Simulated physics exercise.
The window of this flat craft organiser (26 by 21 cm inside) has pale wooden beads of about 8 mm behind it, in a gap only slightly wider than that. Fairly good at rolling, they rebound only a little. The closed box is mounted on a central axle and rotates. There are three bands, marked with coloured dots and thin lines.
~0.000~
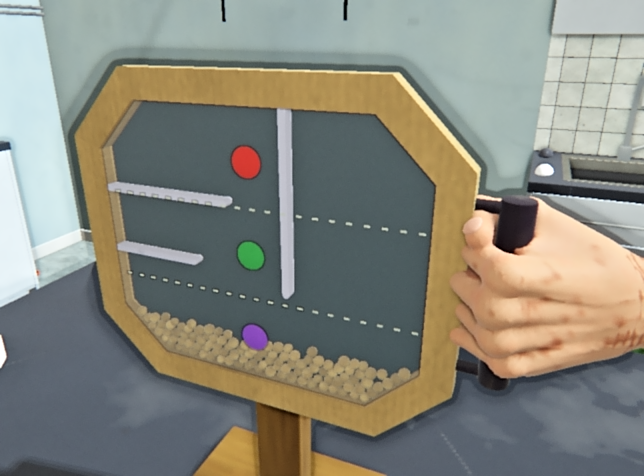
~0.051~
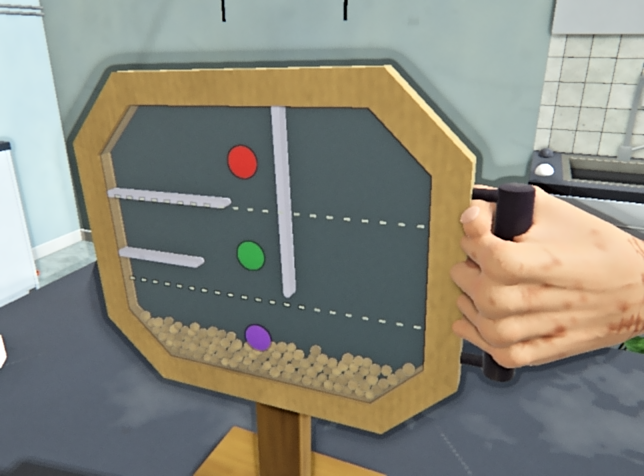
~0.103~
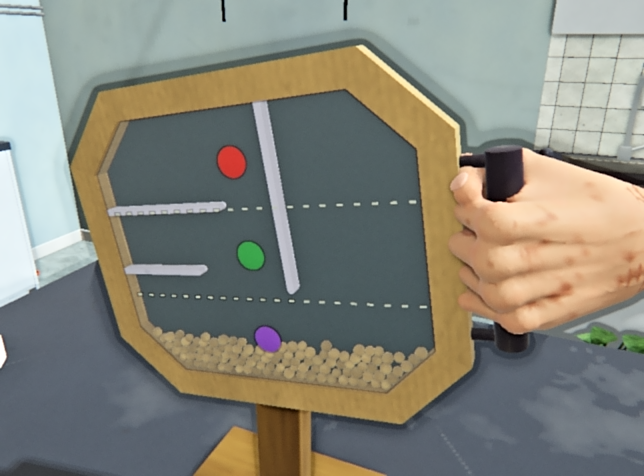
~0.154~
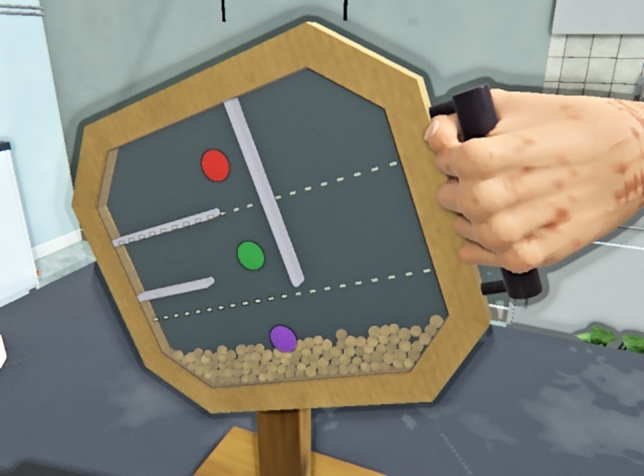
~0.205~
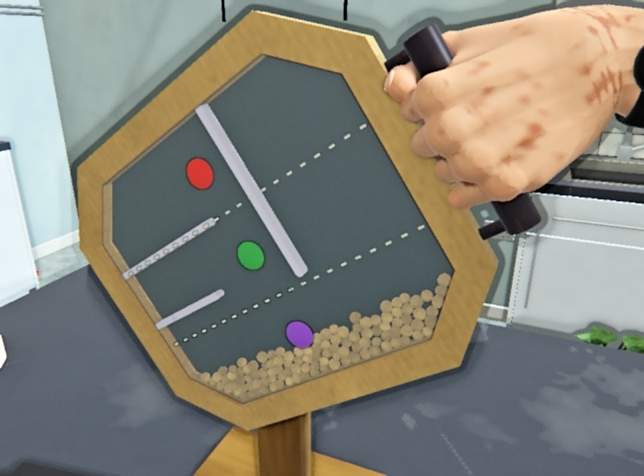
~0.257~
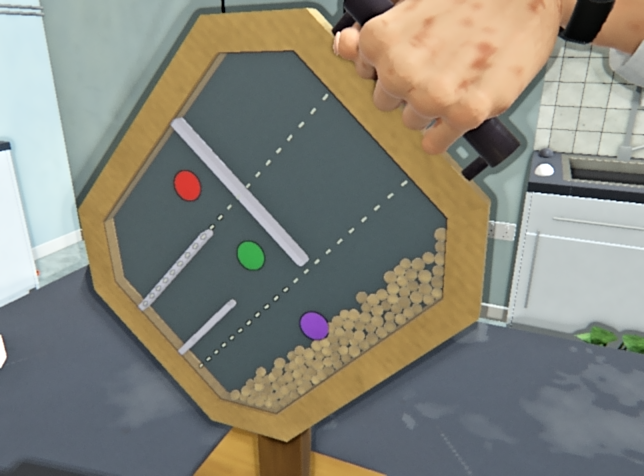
At the start, a wooden-framed box with a dark window sits nearly level, pale beads lying along the bottom below red, green and purple dots. A hand on the right-hand handle turns it anticlockwise, slowly then further, and the beads shift rightward into a sloping heap along the lower right side.
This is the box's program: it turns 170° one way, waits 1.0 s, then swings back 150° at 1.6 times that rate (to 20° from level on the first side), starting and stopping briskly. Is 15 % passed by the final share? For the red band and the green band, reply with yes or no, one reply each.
Red - yes, green - yes.
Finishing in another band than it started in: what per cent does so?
I'd say something like 50 percent.
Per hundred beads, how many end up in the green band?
About 25 per cent.
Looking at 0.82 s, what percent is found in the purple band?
Share: Near 65 per cent.
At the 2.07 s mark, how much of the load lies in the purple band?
Share: About 35 percent.
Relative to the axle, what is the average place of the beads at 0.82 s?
It sits around 9 cm to the right and around 3 cm up.
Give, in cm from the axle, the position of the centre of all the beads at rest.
Left: About 9 cm; below: About 5 cm.
After 0.82 s, it stands 170° anticlockwise; the beads' middle is 9 cm right of and 3 cm above the centre; purple 65 %, green 35 %.
After 2.07 s, it stands 96° anticlockwise; the beads' middle is 1 cm right of and 10 cm below the centre; red 25 %, purple 35 %, green 40 %.
After 2.33 s, it stands 20° anticlockwise; the beads' middle is 9 cm left of and 5 cm below the centre; red 25 %, purple 45 %, green 30 %.
Settled by 3.0 s, it stands 20° anticlockwise; red 25 %, purple 50 %, green 25 %.
